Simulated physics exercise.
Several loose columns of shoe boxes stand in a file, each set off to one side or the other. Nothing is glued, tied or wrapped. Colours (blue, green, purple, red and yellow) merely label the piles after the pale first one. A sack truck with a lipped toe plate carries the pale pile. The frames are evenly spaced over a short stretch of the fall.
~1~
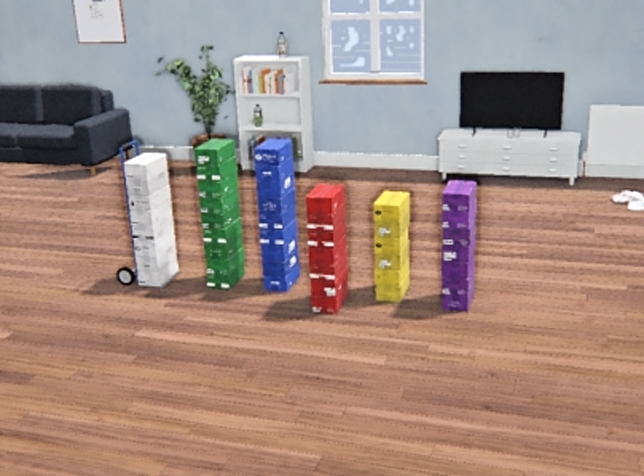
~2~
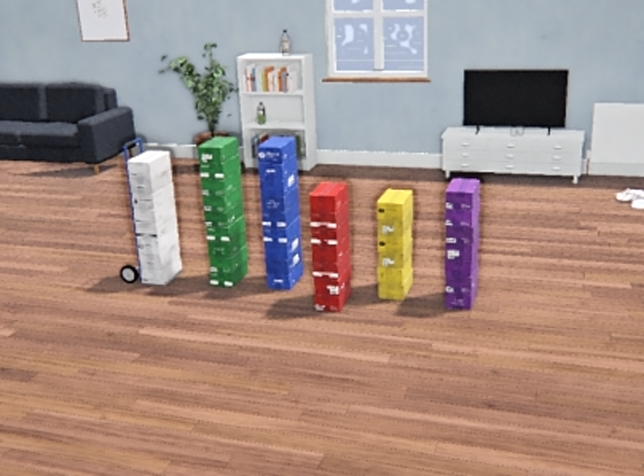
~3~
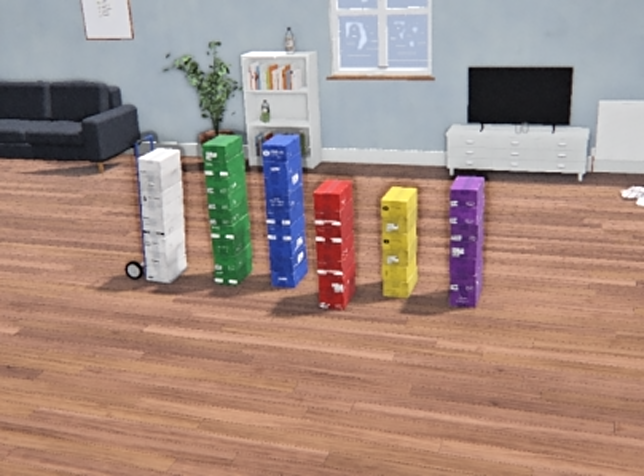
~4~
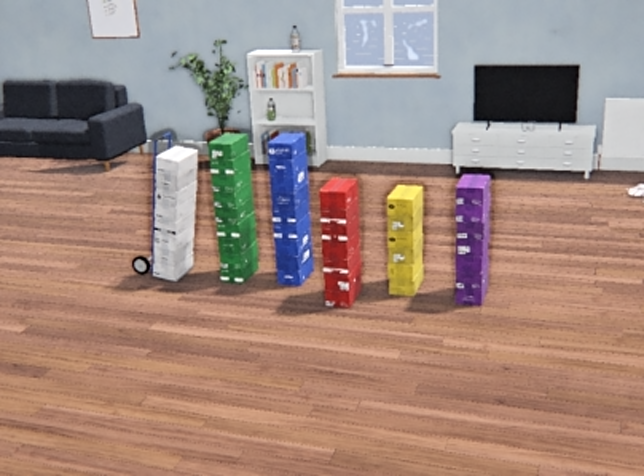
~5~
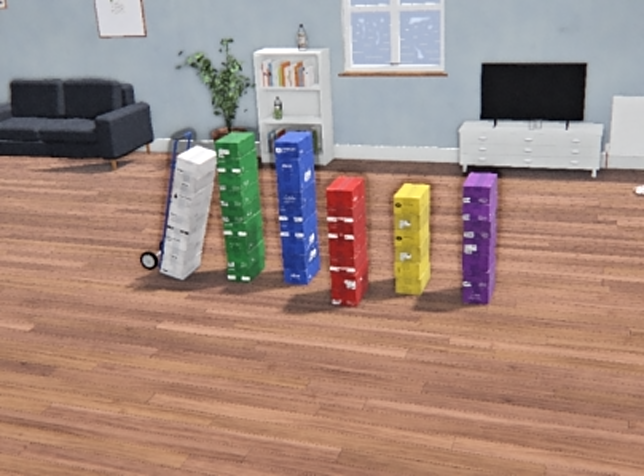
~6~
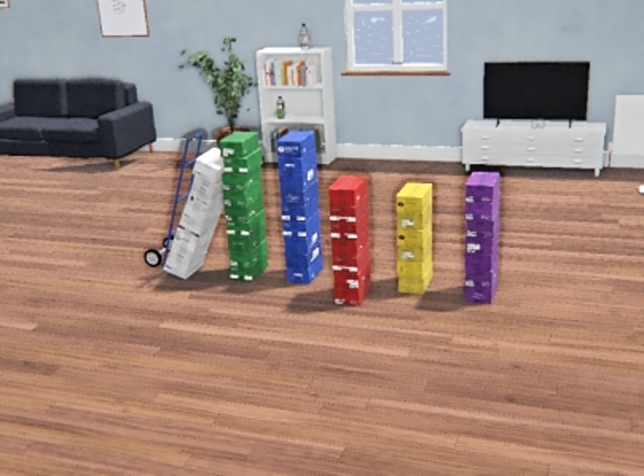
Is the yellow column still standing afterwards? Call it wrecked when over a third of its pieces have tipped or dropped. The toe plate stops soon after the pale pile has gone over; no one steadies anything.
The yellow pile collapses.
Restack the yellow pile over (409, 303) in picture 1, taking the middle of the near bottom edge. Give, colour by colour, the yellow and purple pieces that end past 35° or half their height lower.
By colour: Yellow 5, purple 7.
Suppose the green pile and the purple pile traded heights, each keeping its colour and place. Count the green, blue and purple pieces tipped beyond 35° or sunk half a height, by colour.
By colour: Green 7, blue 9, purple 9.
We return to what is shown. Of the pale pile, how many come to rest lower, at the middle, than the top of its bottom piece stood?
It comes to 3.
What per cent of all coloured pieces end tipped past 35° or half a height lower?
Some 95 per cent of them.
Soon, 8 of the pale pile down; none of the 6 yellow boxes down (0 of 38 in all colours); top yellow box unmoved; top green box tipped clearly.
A while on, 8 of the pale pile down; none of the 6 yellow boxes down (12 of 38 in all colours); top yellow box unmoved; top blue box tipped well over, about its own height lower.
Towards the end, 8 of the pale pile down; none of the 6 yellow boxes down (24 of 38 in all colours); top yellow box tipped clearly, a little lower; top red box on its side.
Then, 8 of the pale pile down; 5 of the 6 yellow boxes down (36 of 38 in all colours); top yellow box on its side; top red box upside down.
Finally, 8 of the pale pile down; 5 of the 6 yellow boxes down (36 of 38 in all colours); top yellow box some five heights lower; top green box upside down. Seen by the last camera, middles, top yellow box near (565, 263), top green box near (447, 252).
